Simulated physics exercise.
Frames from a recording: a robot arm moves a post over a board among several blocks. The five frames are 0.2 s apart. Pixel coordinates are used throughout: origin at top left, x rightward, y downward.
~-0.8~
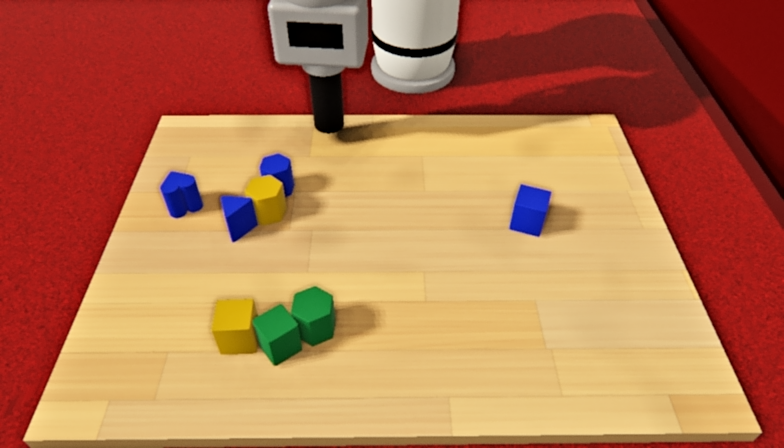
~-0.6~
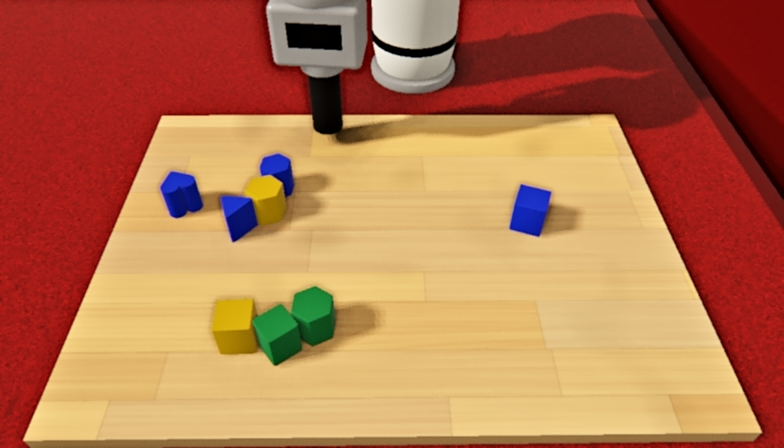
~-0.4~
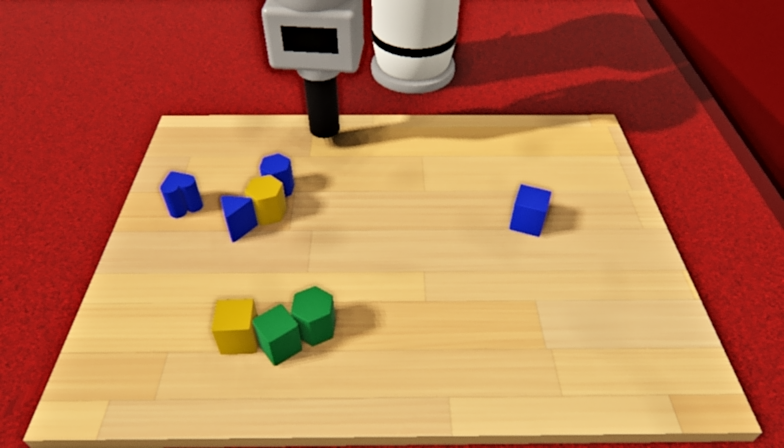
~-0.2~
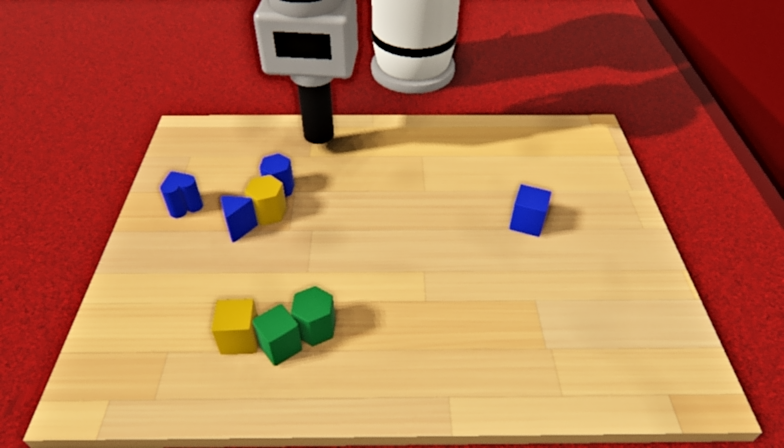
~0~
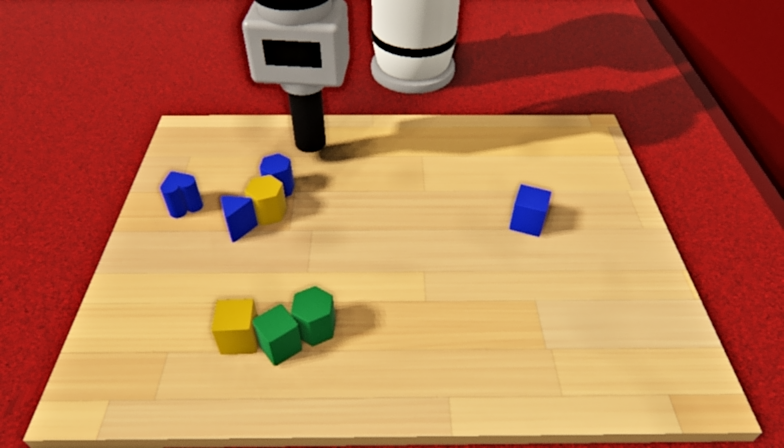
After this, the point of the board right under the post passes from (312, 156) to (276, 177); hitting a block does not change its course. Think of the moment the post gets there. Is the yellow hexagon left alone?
I believe not.
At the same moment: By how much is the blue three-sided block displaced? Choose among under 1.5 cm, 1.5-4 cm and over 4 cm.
Distance: Less than 1.5 cm.
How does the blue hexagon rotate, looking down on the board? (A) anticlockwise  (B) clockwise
That would be A.
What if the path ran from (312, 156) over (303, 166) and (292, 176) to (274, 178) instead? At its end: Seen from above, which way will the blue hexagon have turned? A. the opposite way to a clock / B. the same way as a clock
I'll go with A - the opposite way to a clock.
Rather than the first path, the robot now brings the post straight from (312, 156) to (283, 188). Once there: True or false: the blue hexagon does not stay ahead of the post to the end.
False - the claim does not hold.
What follows on the original path. Halfway along, post (292, 155); nothing pushed yet.
At the end, post (274, 165); blue three-sided block not moved; yellow hexagon (265, 193), turned 15° clockwise; blue hexagon (269, 172), turned 40° anticlockwise.
